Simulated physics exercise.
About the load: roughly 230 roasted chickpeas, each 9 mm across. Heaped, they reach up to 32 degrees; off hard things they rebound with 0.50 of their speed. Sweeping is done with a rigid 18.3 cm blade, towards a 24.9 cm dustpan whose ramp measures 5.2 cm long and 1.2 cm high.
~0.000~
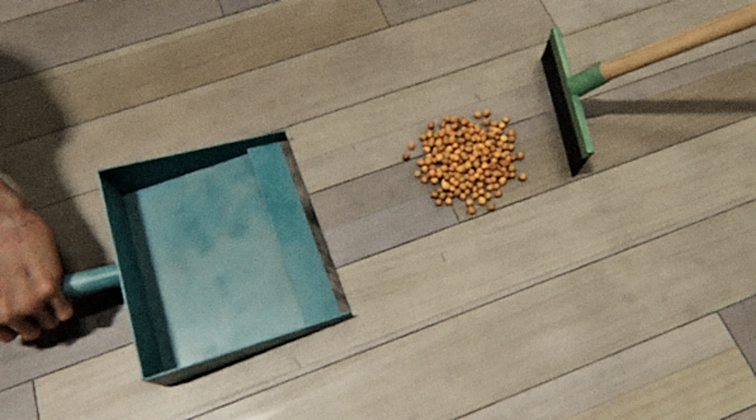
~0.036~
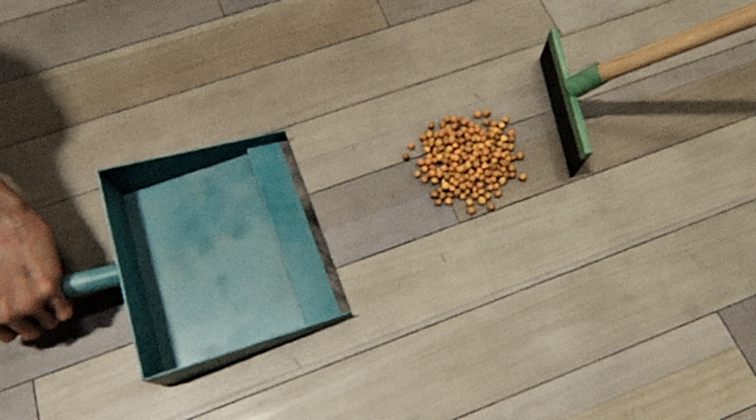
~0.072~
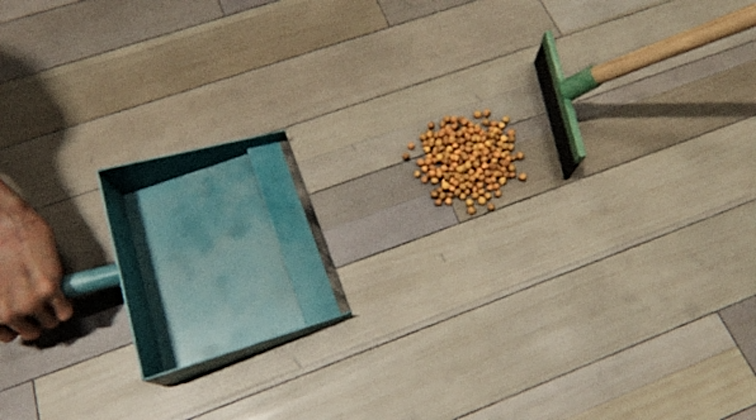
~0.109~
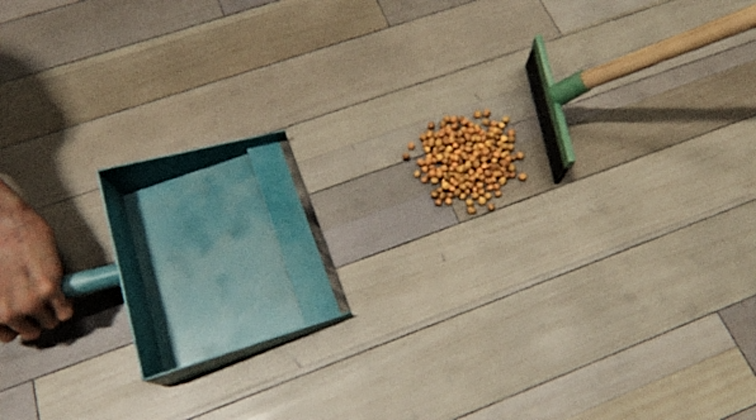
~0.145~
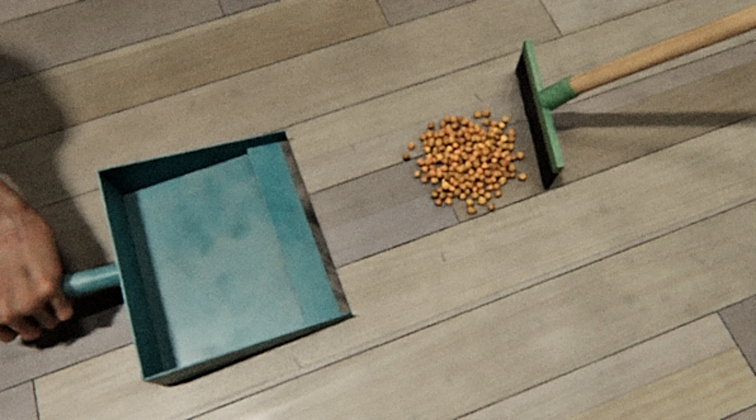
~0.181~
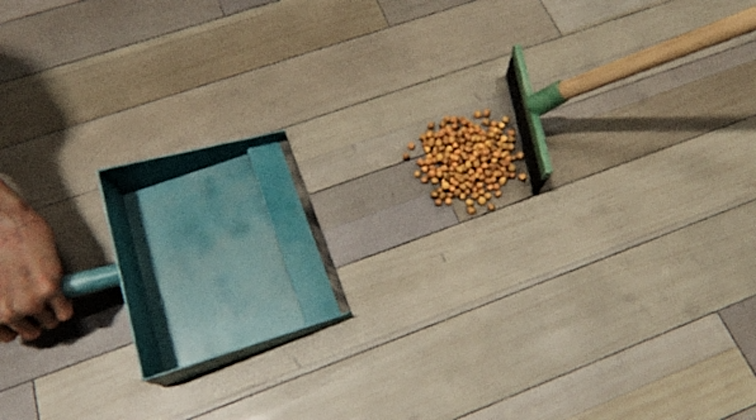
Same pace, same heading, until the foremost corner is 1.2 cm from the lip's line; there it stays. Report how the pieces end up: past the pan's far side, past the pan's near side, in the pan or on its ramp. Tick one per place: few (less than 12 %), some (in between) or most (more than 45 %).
Past the pan's far side - few; past the pan's near side - few; in the pan or on its ramp - some.
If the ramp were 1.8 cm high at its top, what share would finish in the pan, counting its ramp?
That would give something like 25 per cent.
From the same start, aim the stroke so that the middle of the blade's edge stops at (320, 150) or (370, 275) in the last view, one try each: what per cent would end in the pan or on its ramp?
Close to 30 and 5 in a hundred, in that order.
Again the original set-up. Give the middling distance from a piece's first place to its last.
That distance is around 20 cm.
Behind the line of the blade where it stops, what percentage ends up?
10 %.
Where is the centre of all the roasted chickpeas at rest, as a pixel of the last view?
(321, 207) or so.
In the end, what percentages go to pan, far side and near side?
Far side - 5; near side - 0; pan - 25.
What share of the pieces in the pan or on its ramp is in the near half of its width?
About 60 %.
Then, at 0.46 s, middle of the blade 17 cm from the lip; 0 % over the lip, far side 0 %, near side 0 %.
After 0.65 s, middle of the blade 8 cm from the lip; 0 % over the lip, far side 5 %, near side 0 %.
After 0.96 s, middle of the blade 3 cm from the lip; 25 % over the lip, far side 5 %, near side 0 %.
At rest (1.3 s), far side 5 %, near side 0 %, pan 25 %, in front of the lip or behind the blade 70 %.
